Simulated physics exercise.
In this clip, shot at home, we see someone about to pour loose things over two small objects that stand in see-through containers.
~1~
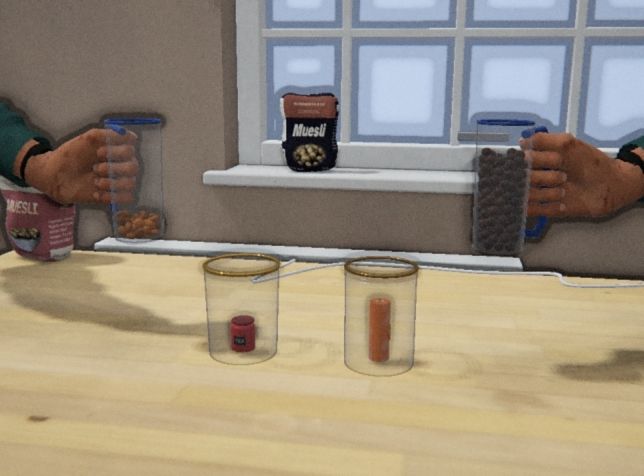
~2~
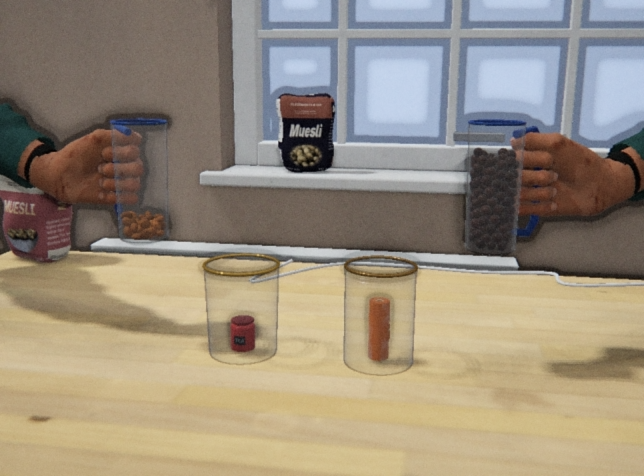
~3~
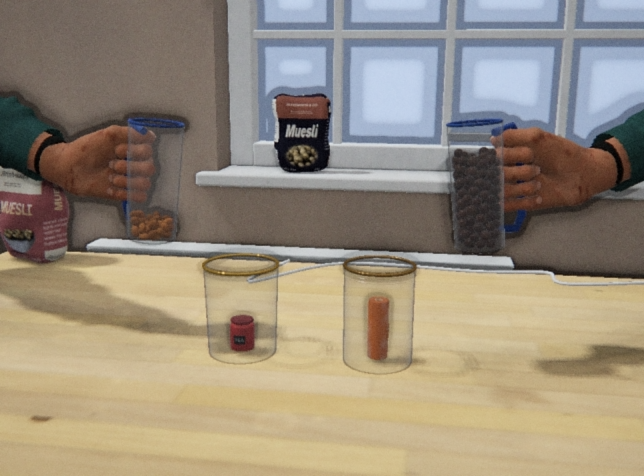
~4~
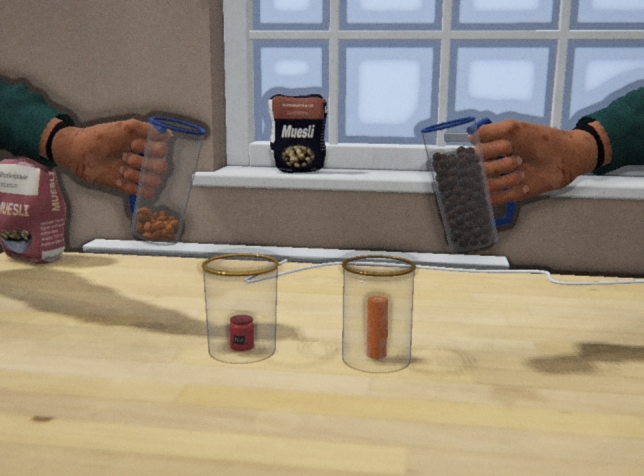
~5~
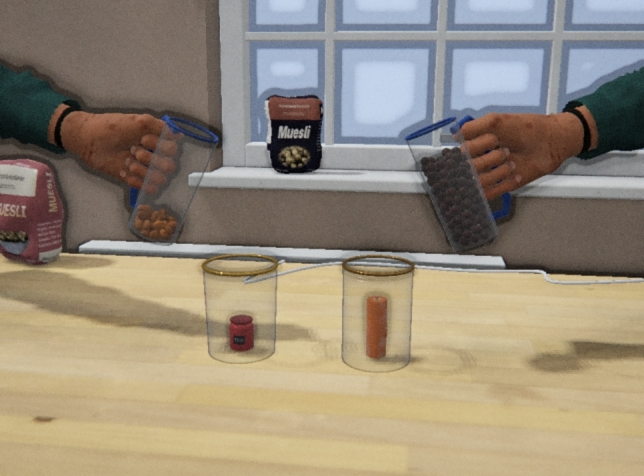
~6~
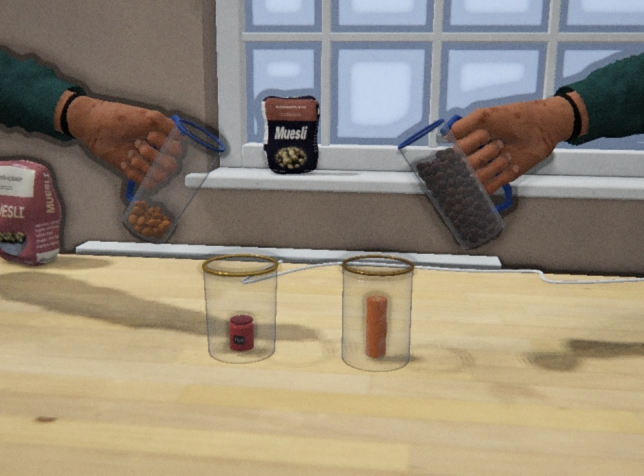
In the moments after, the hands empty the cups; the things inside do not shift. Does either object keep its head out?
Result: The left will jut up past the level, the right will jut up past the level.
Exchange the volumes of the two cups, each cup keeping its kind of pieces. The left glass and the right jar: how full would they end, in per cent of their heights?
Left: Roughly 55. Right: Roughly 15.
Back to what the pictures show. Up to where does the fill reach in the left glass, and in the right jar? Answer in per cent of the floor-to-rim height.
Left side: 20 %; right side: 55 %.
Then, 0.51 s later than the last frame, left glass empty, all of its cupful still in the cup; right jar empty, all of its cupful still in the cup.
Then, 1.05 s later than the last frame, left glass empty, all of its cupful still in the cup; right jar nearly empty, nearly all of its cupful still in the cup.
Then, 1.69 s later than the last frame, left glass nearly empty, none of its cupful still in the cup; right jar a third full, none of its cupful still in the cup, one piece on the table.
When it is over, left glass nearly empty (surface near (242, 331)), nothing beside it; right jar half full (surface near (377, 307)), one piece on the table; the left thing is still showing; the right thing is still showing.
